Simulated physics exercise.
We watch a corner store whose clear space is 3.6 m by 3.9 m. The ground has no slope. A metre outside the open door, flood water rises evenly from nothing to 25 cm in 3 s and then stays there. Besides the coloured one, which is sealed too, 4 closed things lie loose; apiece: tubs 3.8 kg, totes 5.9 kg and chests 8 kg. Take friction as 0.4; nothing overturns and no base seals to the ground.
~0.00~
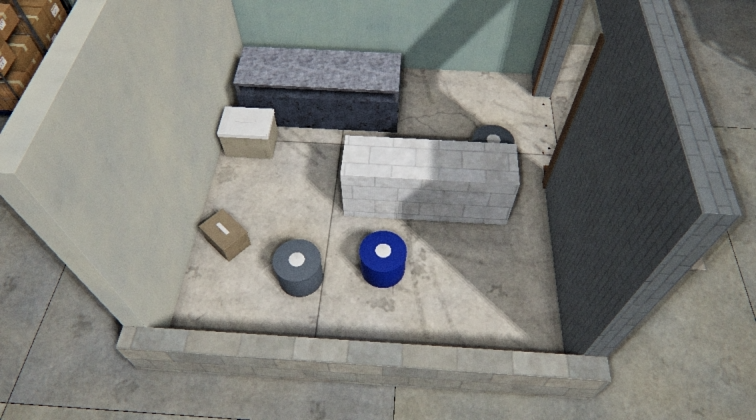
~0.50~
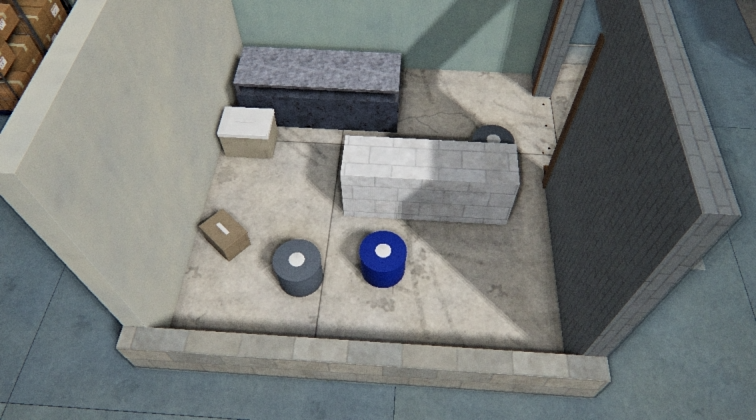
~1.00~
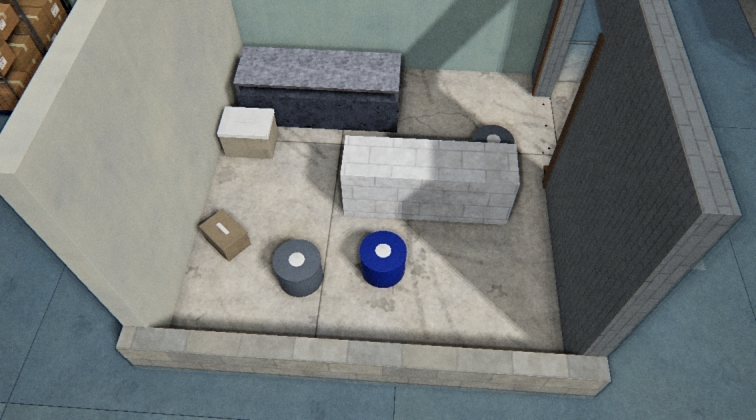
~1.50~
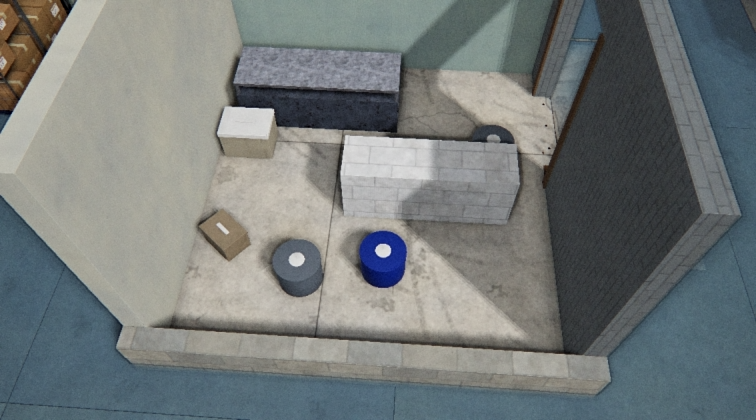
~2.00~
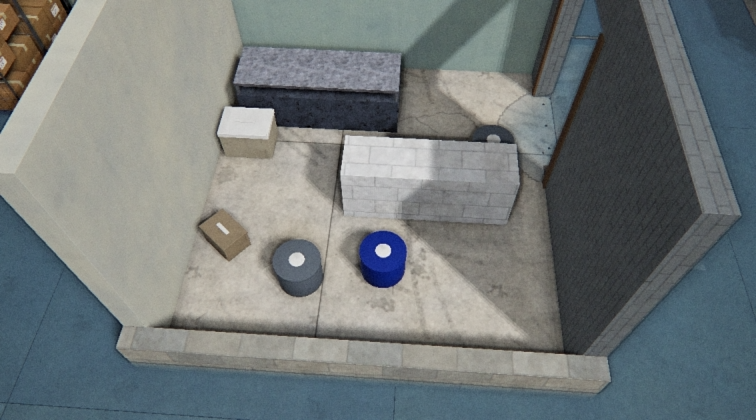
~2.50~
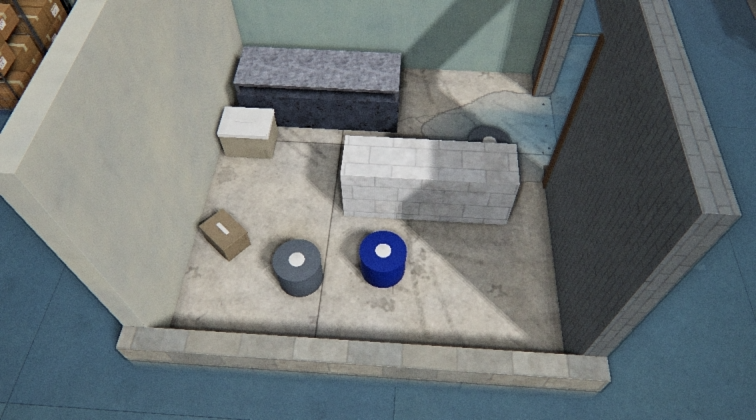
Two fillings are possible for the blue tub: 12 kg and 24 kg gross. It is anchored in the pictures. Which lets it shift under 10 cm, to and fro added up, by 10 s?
For it, only the larger load is enough.
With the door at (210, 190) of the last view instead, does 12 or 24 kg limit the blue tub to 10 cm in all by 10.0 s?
Then neither weight holds it.
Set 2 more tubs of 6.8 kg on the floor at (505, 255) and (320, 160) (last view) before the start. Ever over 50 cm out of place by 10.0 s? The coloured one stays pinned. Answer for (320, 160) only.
It is over.
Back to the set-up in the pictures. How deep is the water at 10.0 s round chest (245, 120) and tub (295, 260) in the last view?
Roughly 6 and 9 cm.
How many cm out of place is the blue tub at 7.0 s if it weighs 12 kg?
Roughly 0 cm.
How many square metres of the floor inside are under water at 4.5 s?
Roughly 6.5 m2.
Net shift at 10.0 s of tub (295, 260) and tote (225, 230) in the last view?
In that order: 200 cm, 300 cm.
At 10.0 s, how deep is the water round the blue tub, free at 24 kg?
About 6 cm.
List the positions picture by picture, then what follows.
The first picture shows the blue tub at (383, 251), on the bottom; water covers 0.0 m2; 0 of 5 have shifted.
The second picture shows the blue tub at (383, 251), on the bottom; 0.0 m2 under water; 0 of 5 have shifted.
The third picture shows the blue tub at (383, 251) rests on the ground; 0.0 m2 under water; 0 of 5 have shifted.
The fourth picture shows the blue tub at (383, 251), on the bottom; 0.0 m2 under water; 0 of 5 have shifted.
The fifth picture shows the blue tub at (383, 251), on the bottom; 0.4 m2 under water; 0 of 5 have shifted.
The sixth picture shows the blue tub at (383, 251), on the bottom; 1.2 m2 under water; 1 of 5 have shifted.
After 3.5 s the blue tub would be 0 cm from its start with 12 kg and 0 cm from its start with 24 kg; 0 cm of water round it then.
After 4.5 s the blue tub would be 0 cm from its start with 12 kg and 0 cm from its start with 24 kg; 0 cm of water round it then.
After 7.0 s the blue tub would be 0 cm from its start with 12 kg and 0 cm from its start with 24 kg; 1 cm of water round it then.
After 10.0 s the blue tub would be 39 cm from its start with 12 kg and 1 cm from its start with 24 kg; 6 cm of water round it then.
